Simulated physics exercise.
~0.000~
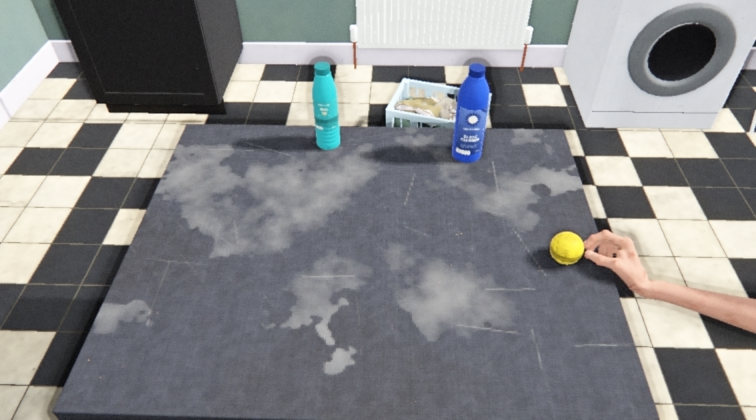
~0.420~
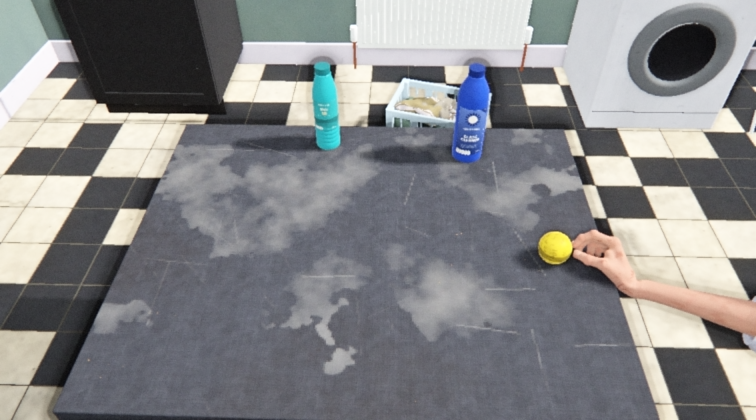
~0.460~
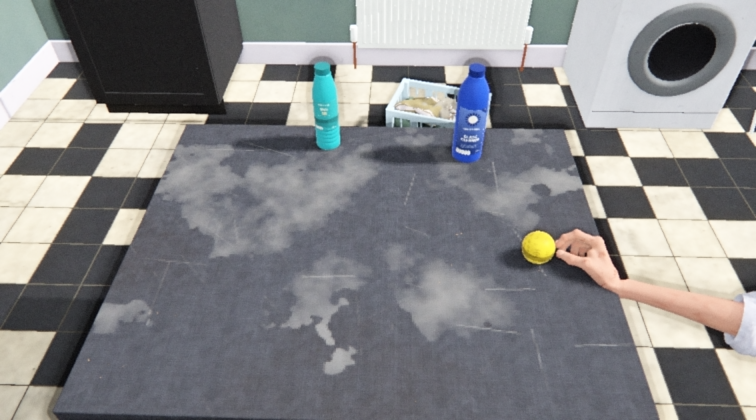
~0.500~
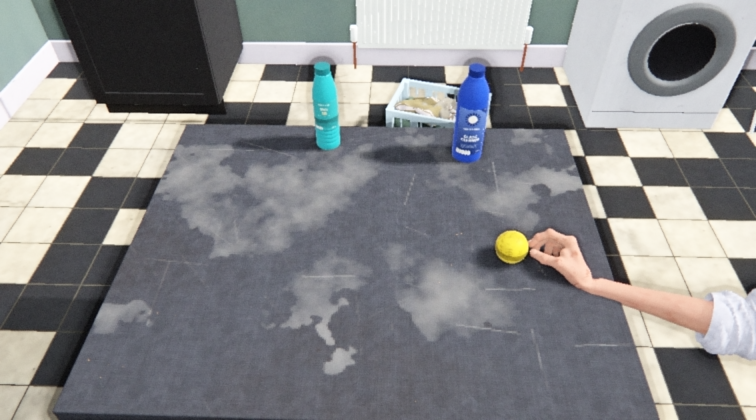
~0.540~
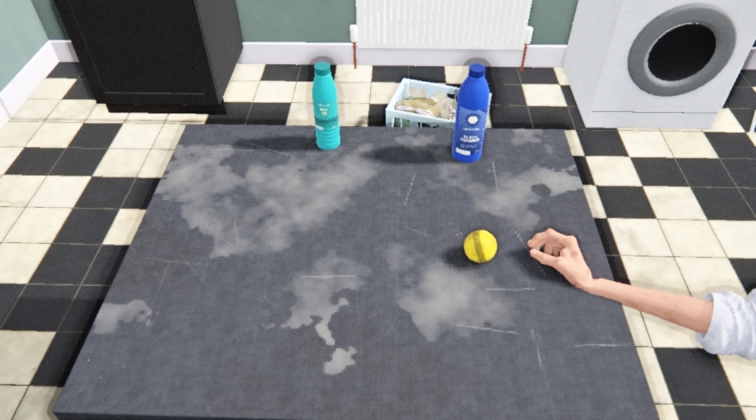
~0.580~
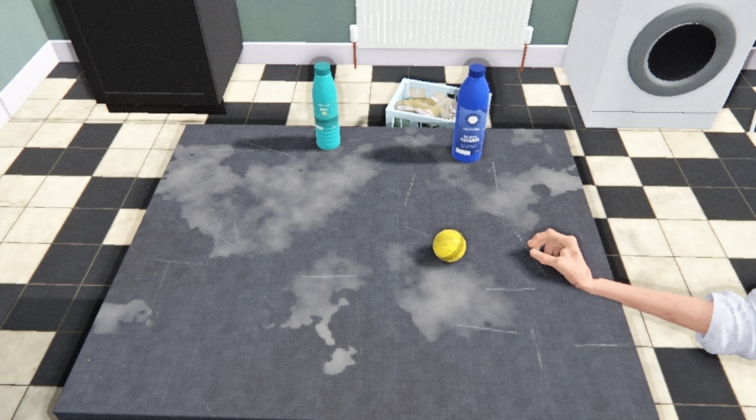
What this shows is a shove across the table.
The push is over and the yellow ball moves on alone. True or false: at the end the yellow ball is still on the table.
False.
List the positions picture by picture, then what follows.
In the first picture, under the hand; yellow ball (567, 248).
In the second picture, under the hand; yellow ball (555, 248).
In the third picture, under the hand; yellow ball (538, 248).
In the fourth picture, yellow ball (512, 247).
In the fifth picture, yellow ball (480, 246) shifted about its own width.
In the sixth picture, yellow ball (449, 246) shifted well along.
After 0.88 s, yellow ball shifted well along near (226, 241).
After 1.28 s, yellow ball now off the table.
In the end (1.6 s), off the table, yellow ball.
